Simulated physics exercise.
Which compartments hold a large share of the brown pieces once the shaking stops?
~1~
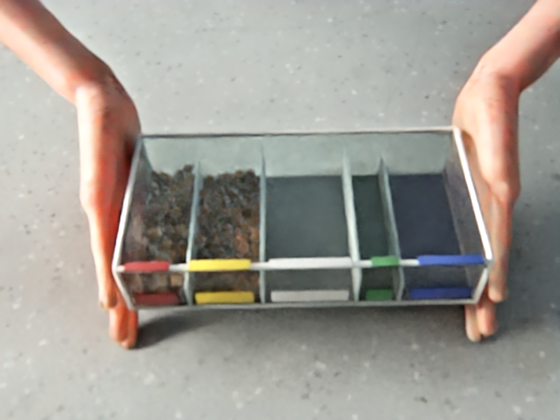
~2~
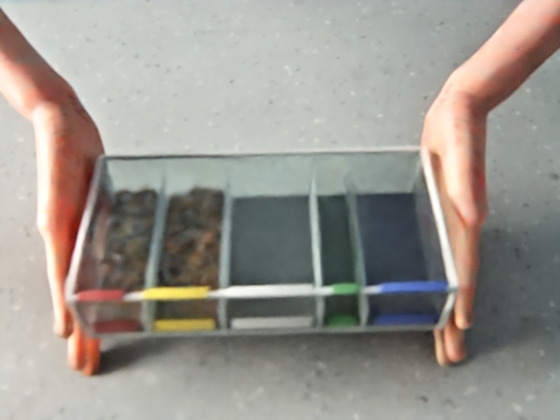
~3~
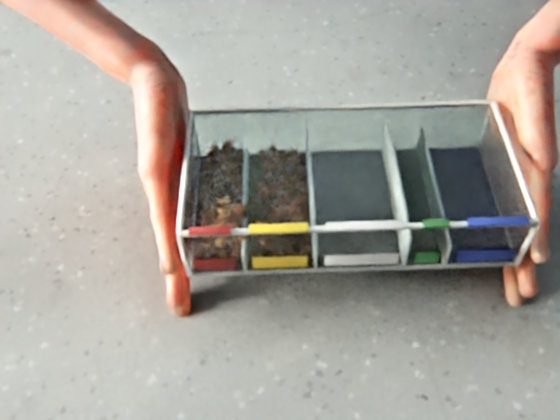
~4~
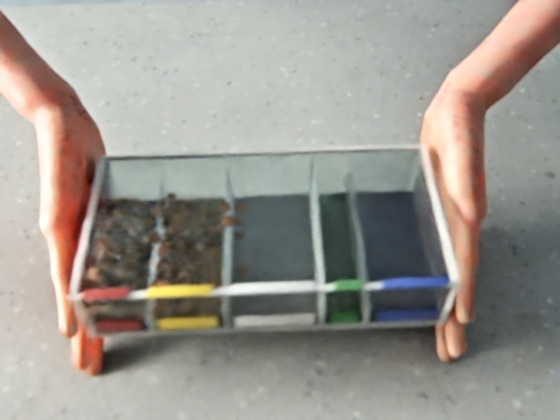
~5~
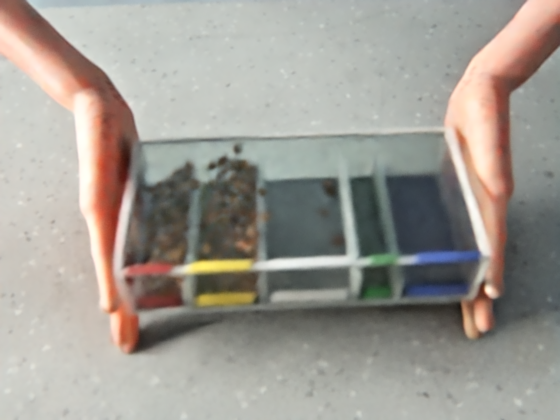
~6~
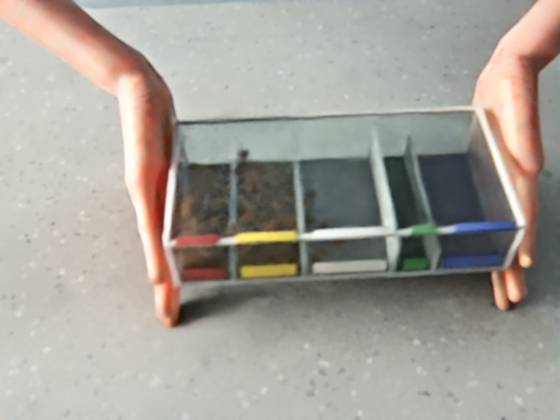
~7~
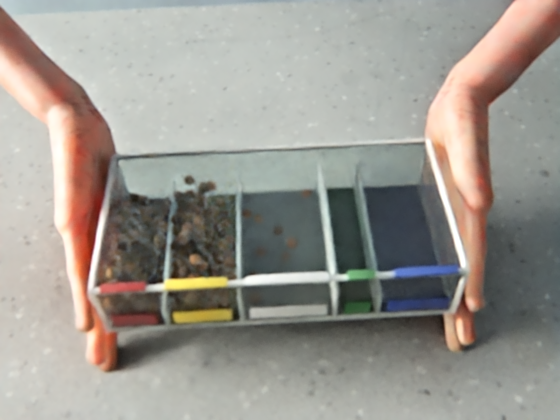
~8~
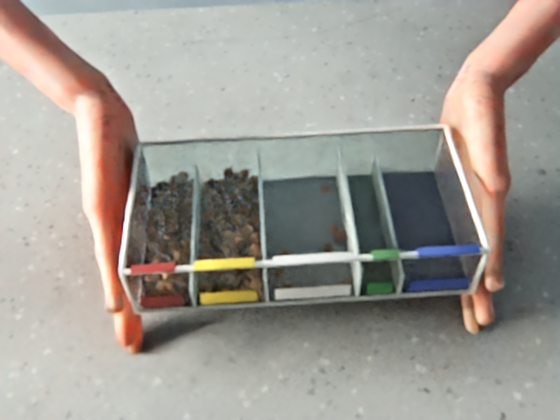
The red and yellow compartments each hold a large share of the pieces. The white one has only a few, and the green and blue ones hold no large share.
